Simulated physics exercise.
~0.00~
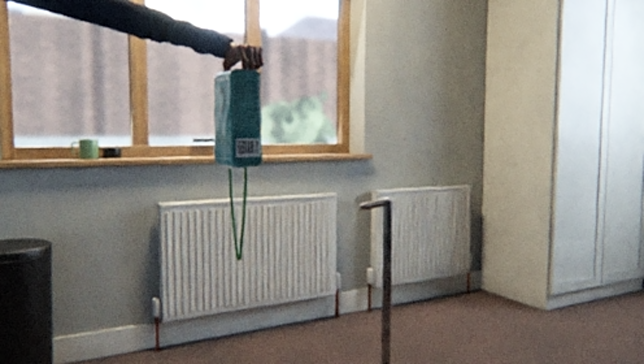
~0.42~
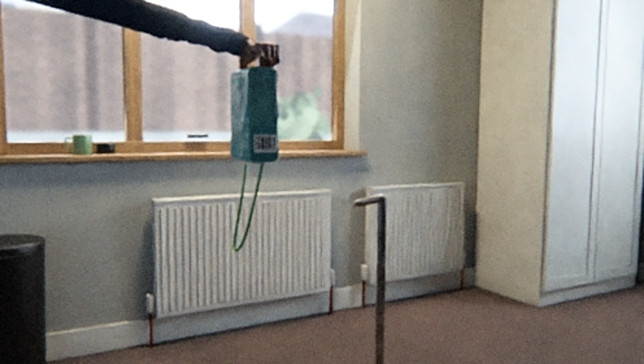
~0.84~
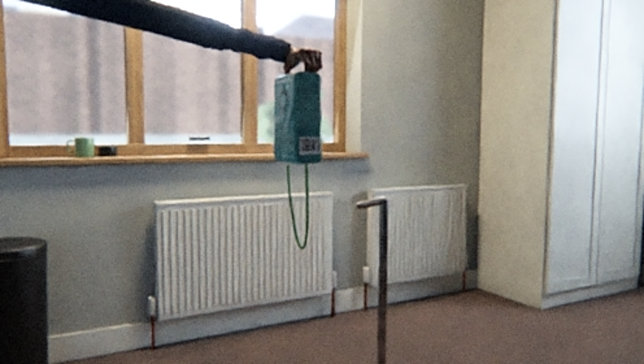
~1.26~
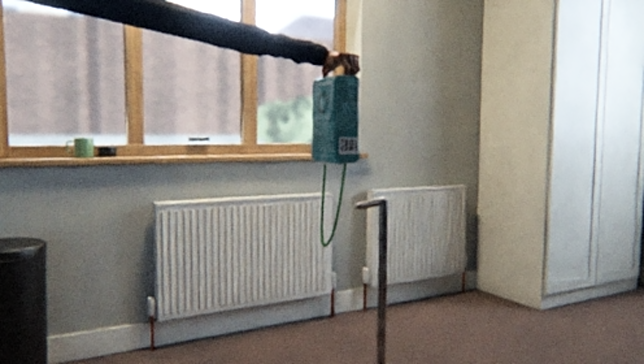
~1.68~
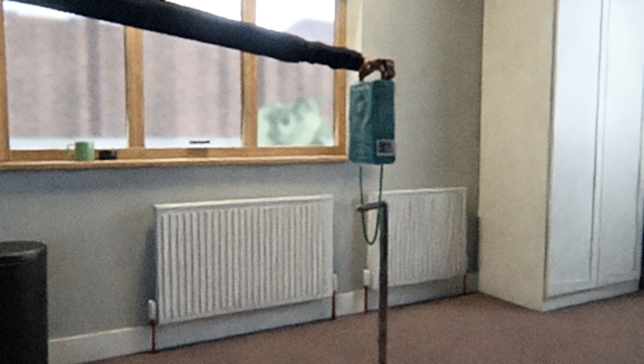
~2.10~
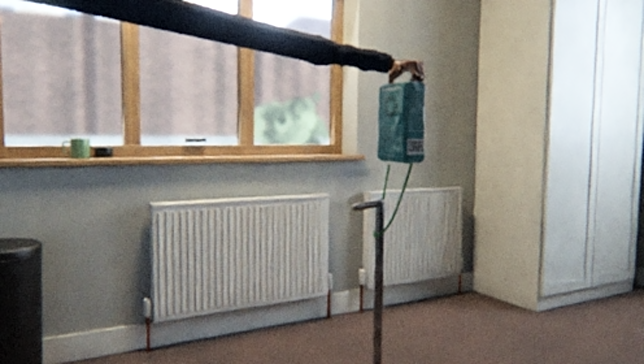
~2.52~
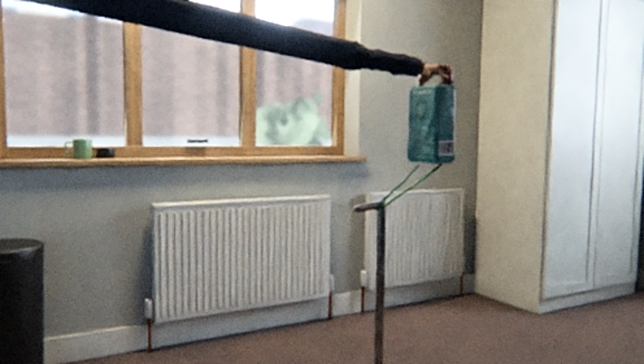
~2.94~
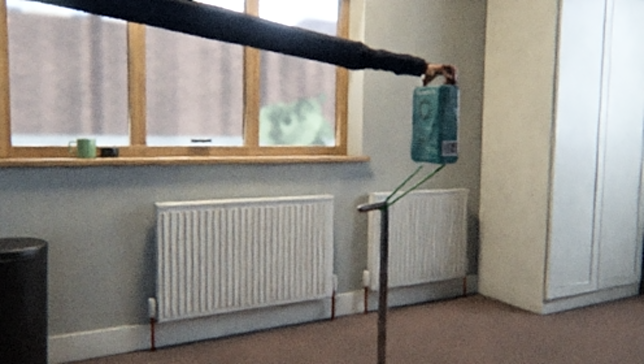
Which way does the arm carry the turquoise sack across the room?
It carries the sack to the right, from in front of the window to just past the hooked post.
A turquoise sack with a thin green loop dangling beneath it hangs from a hand at the end of a long, dark-sleeved arm, in front of a window and two white radiators. The arm carries it steadily to the right, keeping it upright at about the same height, toward a thin post with a hooked top. The sack passes above the post, and the hanging loop catches on the hook. As the hand goes a little farther, the loop draws tight and slants up from the post. The hand stops there, with the sack held just past the post and still snagged.
